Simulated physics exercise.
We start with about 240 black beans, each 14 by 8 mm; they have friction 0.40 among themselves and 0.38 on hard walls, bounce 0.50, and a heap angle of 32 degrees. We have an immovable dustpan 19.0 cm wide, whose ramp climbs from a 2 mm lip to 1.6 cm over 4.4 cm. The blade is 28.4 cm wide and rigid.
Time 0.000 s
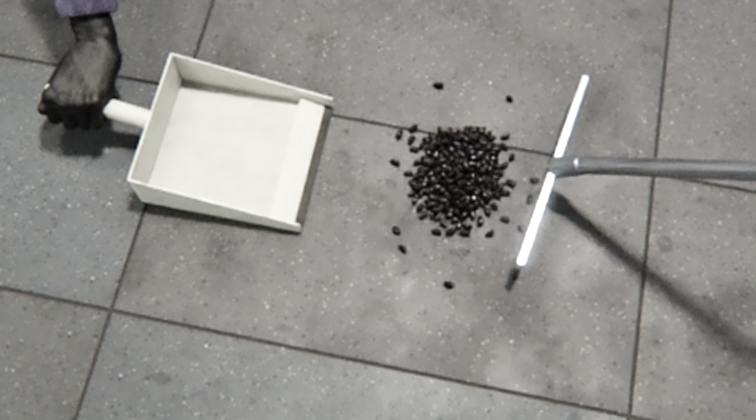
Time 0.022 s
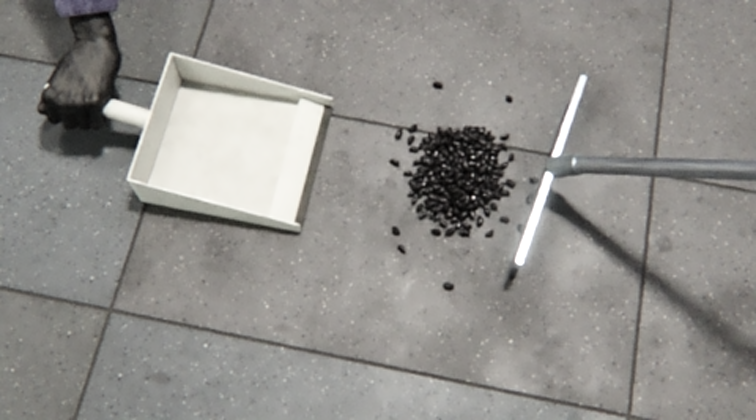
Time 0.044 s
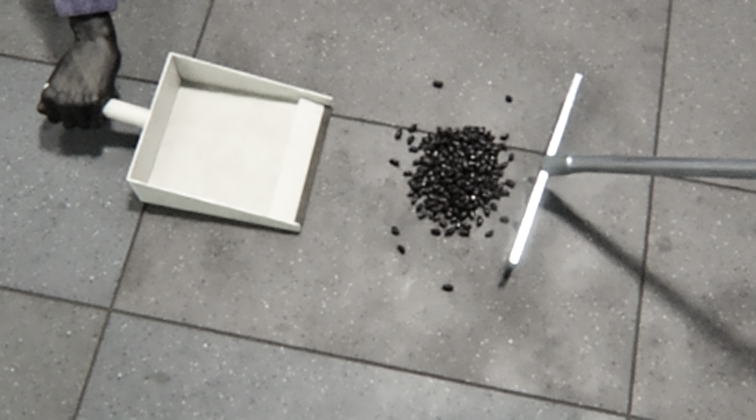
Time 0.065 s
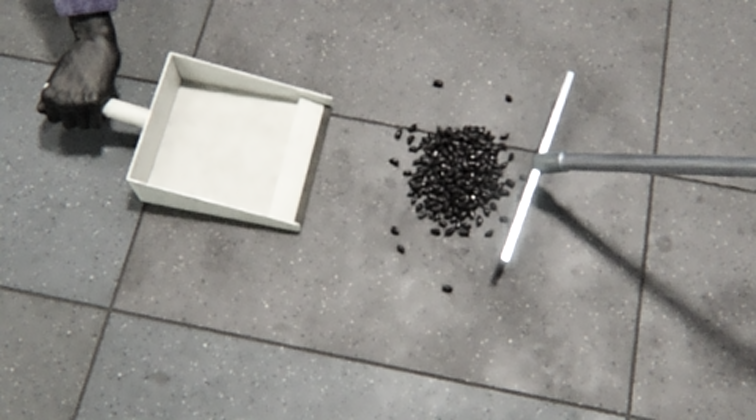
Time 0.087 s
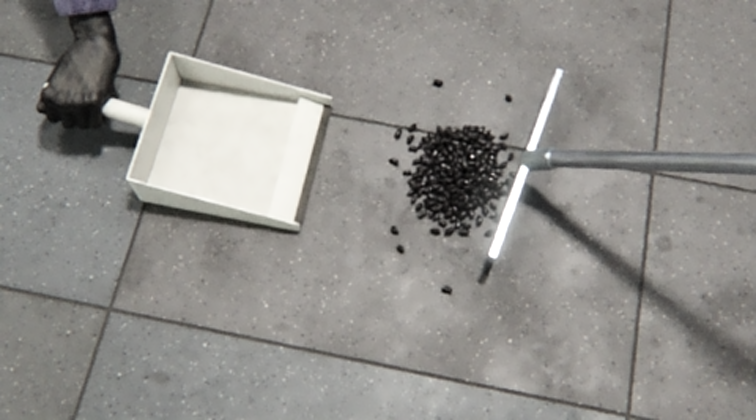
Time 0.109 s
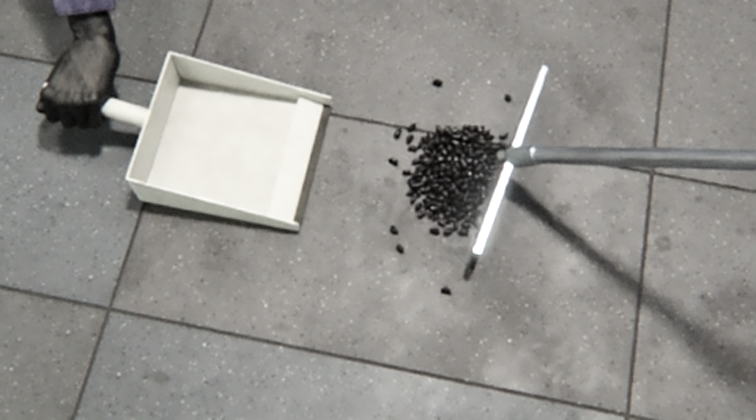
Gloved hand holding a white dustpan still on grey tiles while a long-handled blade slides left into a pile of black beans.
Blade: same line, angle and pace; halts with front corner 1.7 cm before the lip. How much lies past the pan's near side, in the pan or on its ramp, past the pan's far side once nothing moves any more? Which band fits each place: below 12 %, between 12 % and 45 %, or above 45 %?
As I see it, near side: A scattering lands there, pan: A modest portion lands there, far side: A modest portion lands there.
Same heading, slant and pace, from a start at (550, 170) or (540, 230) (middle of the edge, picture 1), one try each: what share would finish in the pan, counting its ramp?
Roughly 35 % and 30 %.
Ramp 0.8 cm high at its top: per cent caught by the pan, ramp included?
With that ramp, near 40 per cent.
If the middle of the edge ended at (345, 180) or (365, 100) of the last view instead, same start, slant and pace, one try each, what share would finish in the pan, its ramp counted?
I'd expect around 30 percent, then around 35 percent.
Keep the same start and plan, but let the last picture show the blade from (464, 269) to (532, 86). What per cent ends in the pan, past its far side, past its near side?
Pan 40 % / far 20 % / near 5 %.
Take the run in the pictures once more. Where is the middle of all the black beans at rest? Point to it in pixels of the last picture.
After settling, the middle sits near (320, 132).
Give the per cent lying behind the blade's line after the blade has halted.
I'd put it near 0 in a hundred.
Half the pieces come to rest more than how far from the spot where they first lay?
It comes to some 20 cm.
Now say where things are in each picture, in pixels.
Blade from (520, 264) to (583, 82), moved 0.0 cm, 0 of the pieces shifted so far; middle of the pieces at (461, 175); pan at (226, 151), in the first frame.
Blade from (518, 264) to (581, 82), moved 0.2 cm, 0 of the pieces shifted so far; middle of the pieces at (461, 175), in the second frame.
Blade from (513, 262) to (576, 81), moved 0.9 cm, 1 of the pieces shifted so far; middle of the pieces at (461, 175), in the third frame.
Blade from (505, 260) to (569, 79), moved 1.9 cm, 4 of the pieces shifted so far; middle of the pieces at (461, 175), in the fourth frame.
Blade from (492, 257) to (557, 76), moved 3.4 cm, 5 of the pieces shifted so far; middle of the pieces at (460, 175), in the fifth frame.
Blade from (477, 253) to (543, 73), moved 5.3 cm, 40 of the pieces shifted so far; middle of the pieces at (459, 174); pan at (224, 150). The blade's pace is about 0.89 m/s, heading 3 degrees away from the viewer's side, in the sixth frame.
Then, at 0.24 s, middle of the blade 14 cm from the lip; 0 % over the lip, far side 15 %, near side 0 %.
After 0.33 s, middle of the blade 6 cm from the lip; 0 % over the lip, far side 25 %, near side 0 %.
After 0.55 s, middle of the blade 4 cm from the lip; 30 % over the lip, far side 30 %, near side 0 %.
By 2.3 s all is still; near side 5 %, pan 30 %, far side 30 %, in front of the lip or behind the blade 35 %.
